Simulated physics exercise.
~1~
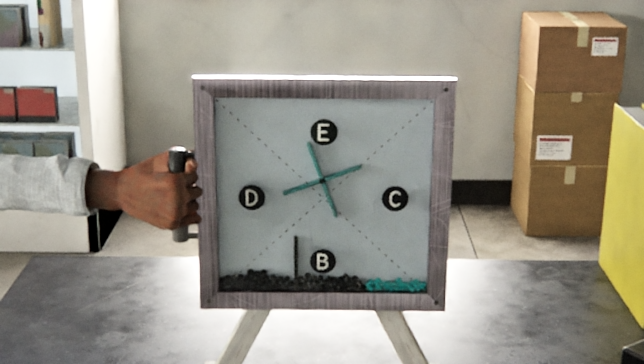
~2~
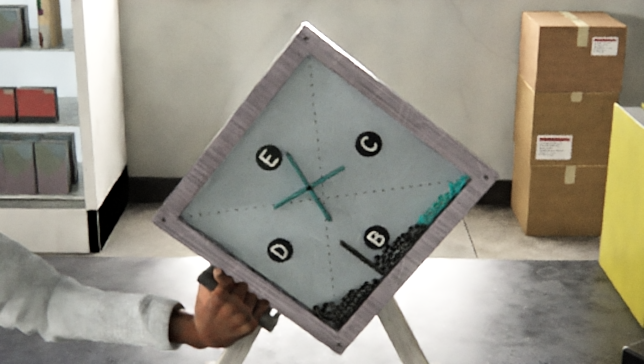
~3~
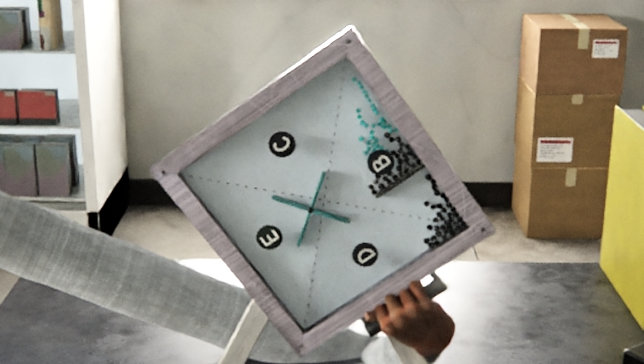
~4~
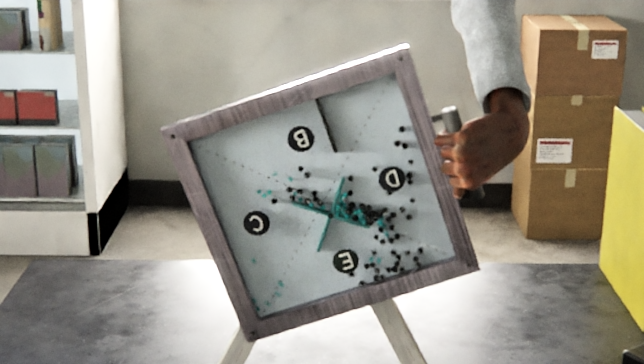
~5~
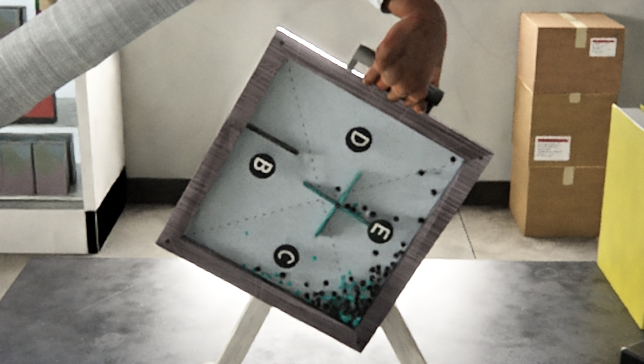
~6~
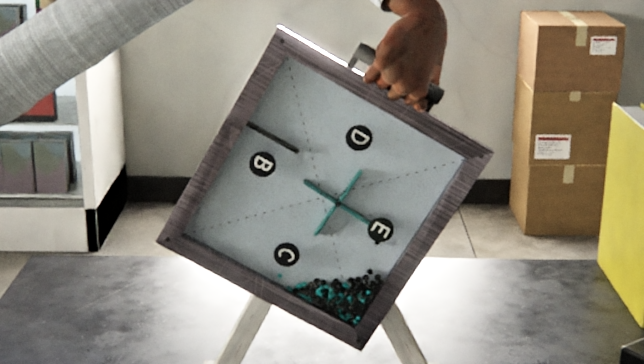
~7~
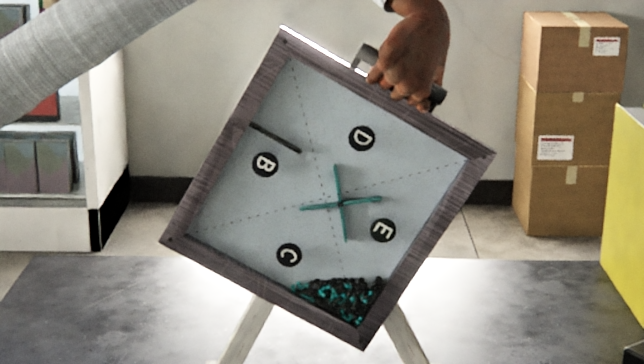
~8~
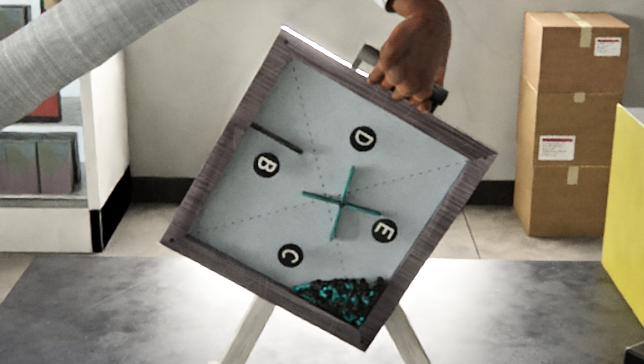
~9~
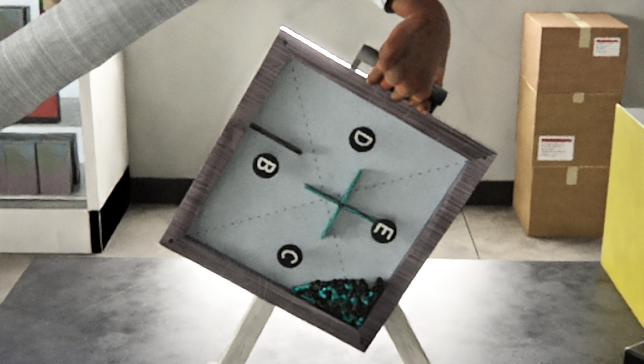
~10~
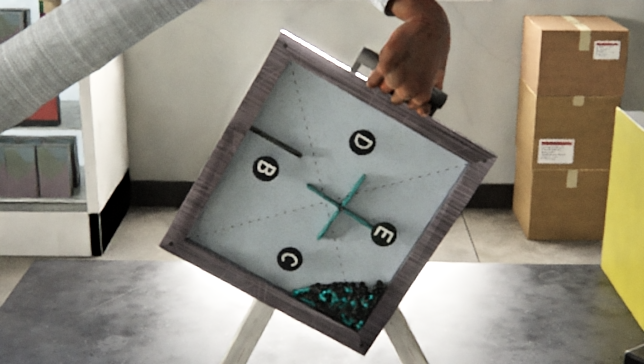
A square, wood-framed case with a pale face, a loose teal cross and lettered black discs stands upright on a grey table, seen from the front, with shelves at left and stacked cartons at right. Black beads and fewer turquoise ones lie along its bottom, the turquoise at right. A hand grips the side handle and turns the case anticlockwise, carrying the beads up the right side. They spill down past the cross as it tips over. The case stops tilted, the cross swings and settles, and the mixed beads rest in the lowest corner, the turquoise mostly toward C.
